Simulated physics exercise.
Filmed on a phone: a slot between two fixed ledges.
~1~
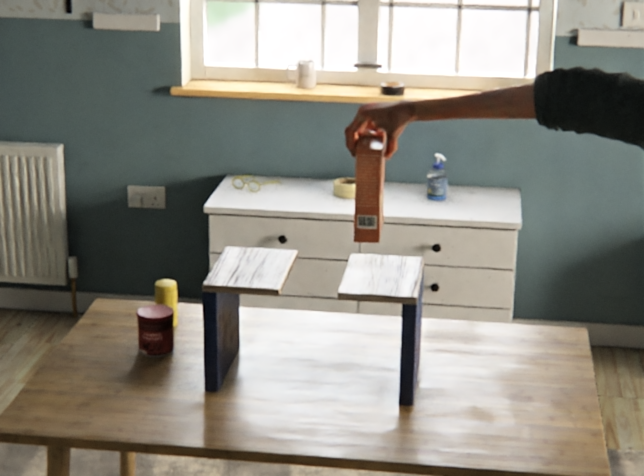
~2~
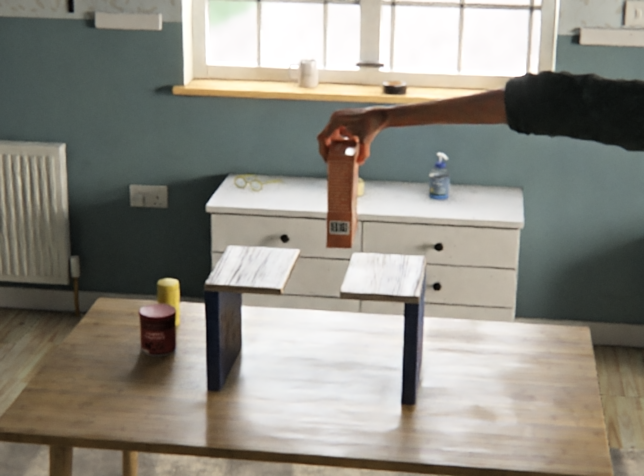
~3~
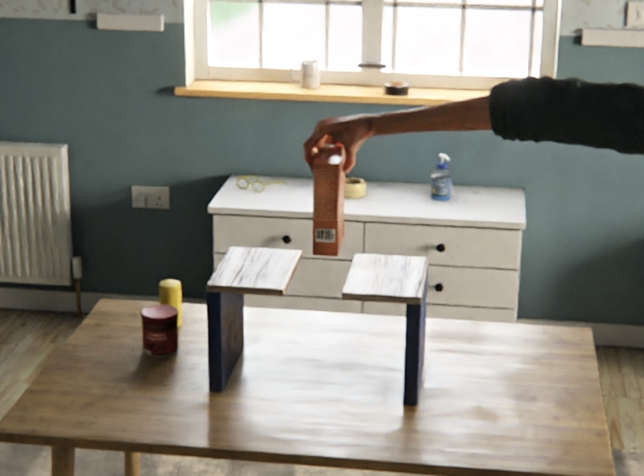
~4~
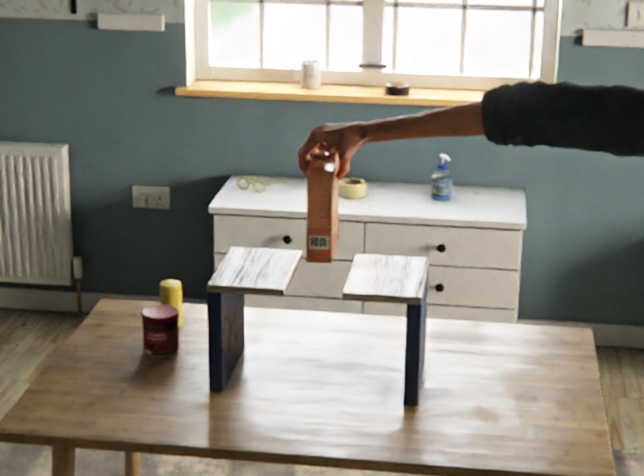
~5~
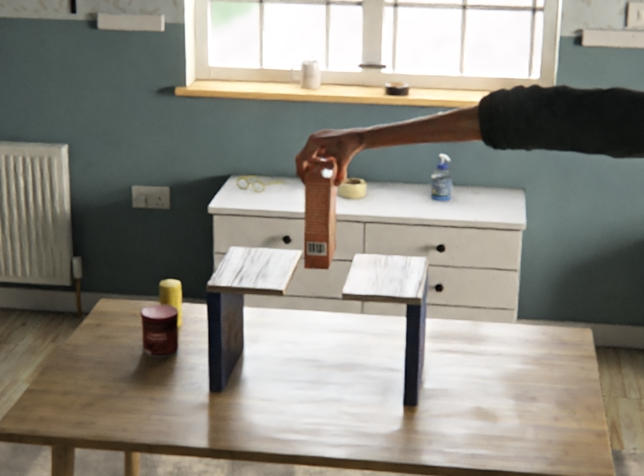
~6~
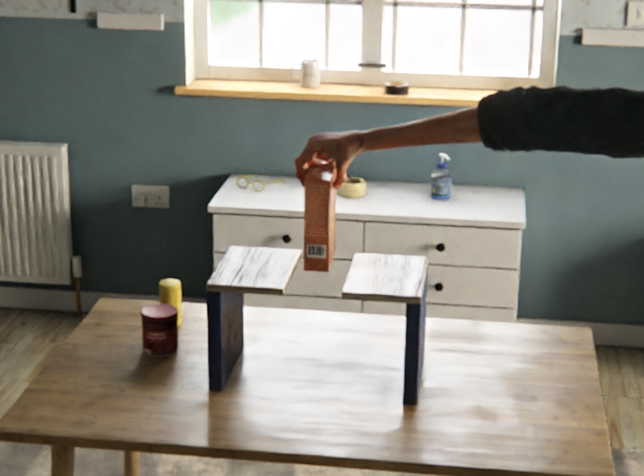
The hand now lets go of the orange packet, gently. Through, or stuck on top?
The packet reaches the table.
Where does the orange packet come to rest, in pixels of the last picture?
Near (319, 332).
Then, 0.20 s after the last picture, orange packet slid a little near (320, 238).
Then, 0.30 s after the last picture, orange packet slid about its own width near (319, 304).
Then, 0.50 s after the last picture, orange packet slid well along near (319, 326).
At rest, moved from the start, orange packet; the other 2 in place. Seen from the same camera at the end, orange packet near (319, 332). The packet drops through.
